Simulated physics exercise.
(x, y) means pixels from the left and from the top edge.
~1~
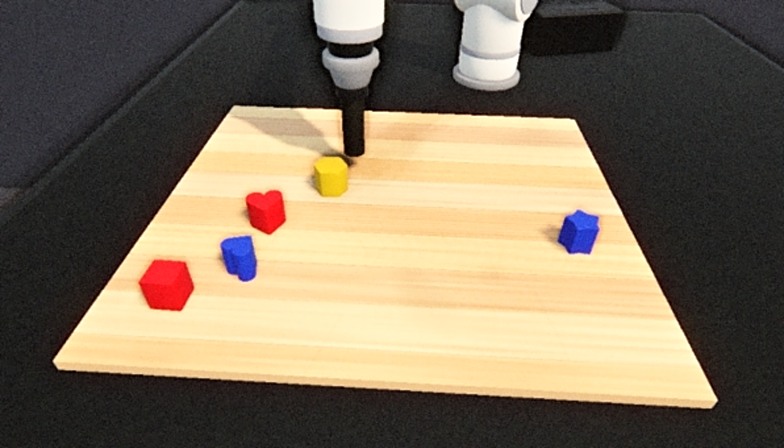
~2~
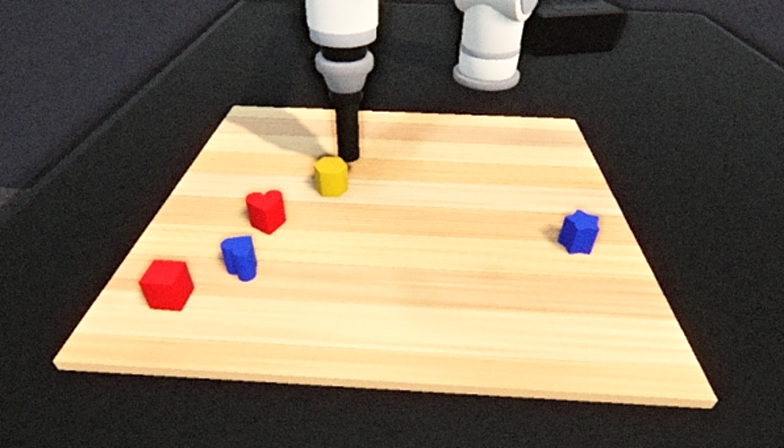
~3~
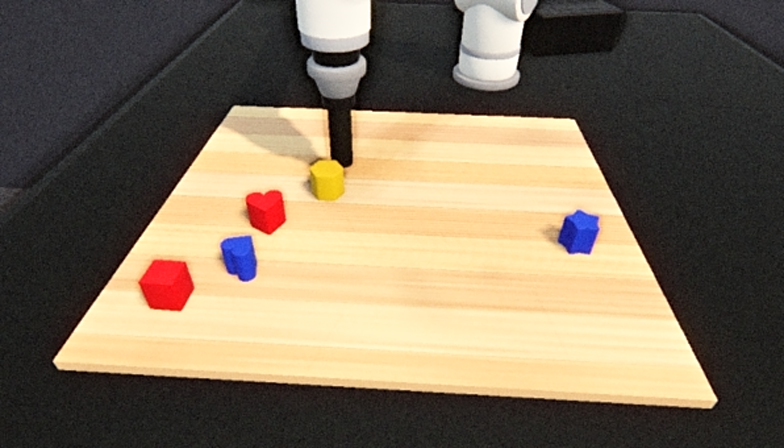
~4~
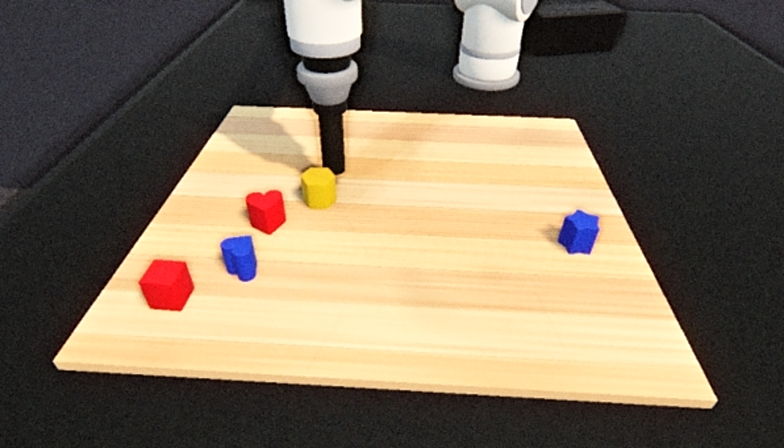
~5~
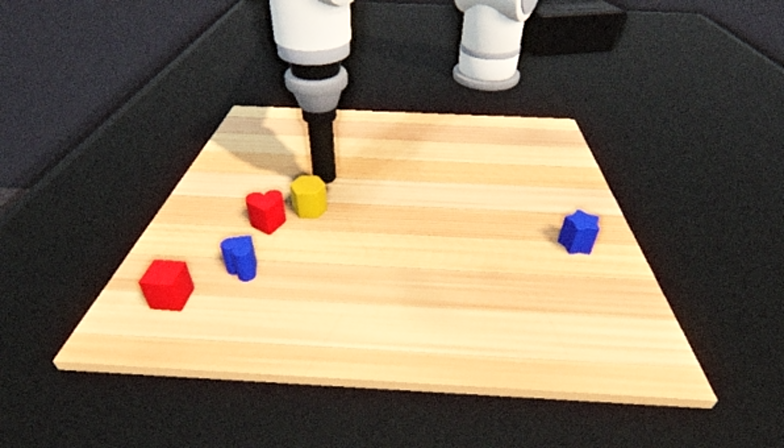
A pale wooden board lies on a black surface, seen from above and in front by a still camera. A red heart-shaped block, a blue heart-shaped block and a red block sit on the left, a blue star-shaped block on the right, and a yellow hexagon near the back. A robot arm's black peg moves to the yellow hexagon and pushes it a short way left and forward, beside the red heart.
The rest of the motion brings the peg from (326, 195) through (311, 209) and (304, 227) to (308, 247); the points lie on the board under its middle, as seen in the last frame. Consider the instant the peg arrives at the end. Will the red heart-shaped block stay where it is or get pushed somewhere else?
That one moves away.
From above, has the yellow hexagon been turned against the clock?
Answer: No.
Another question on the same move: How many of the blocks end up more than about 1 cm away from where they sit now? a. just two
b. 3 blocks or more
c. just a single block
Correct choice: A.
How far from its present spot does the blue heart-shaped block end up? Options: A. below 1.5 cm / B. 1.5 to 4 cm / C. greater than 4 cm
Correct choice: A.
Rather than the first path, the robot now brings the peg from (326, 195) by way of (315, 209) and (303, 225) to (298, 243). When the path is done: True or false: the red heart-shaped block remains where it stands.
False.
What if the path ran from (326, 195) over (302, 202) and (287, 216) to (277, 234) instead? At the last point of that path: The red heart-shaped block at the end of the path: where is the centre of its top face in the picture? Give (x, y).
The middle of the upper face of the red heart-shaped block will lie at about (247, 212) in the picture.
On the path given first. One third of the way, peg at (308, 194); red heart-shaped block at (250, 204), turned 20° clockwise; yellow hexagon at (289, 201).
Two thirds of the way, peg at (302, 211); red heart-shaped block at (241, 209), turned 50° clockwise; yellow hexagon at (276, 216), turned 25° clockwise.
At the end, peg at (306, 229); blue heart-shaped block still; red heart-shaped block at (241, 209), turned 50° clockwise; yellow hexagon at (273, 225), turned 75° clockwise.
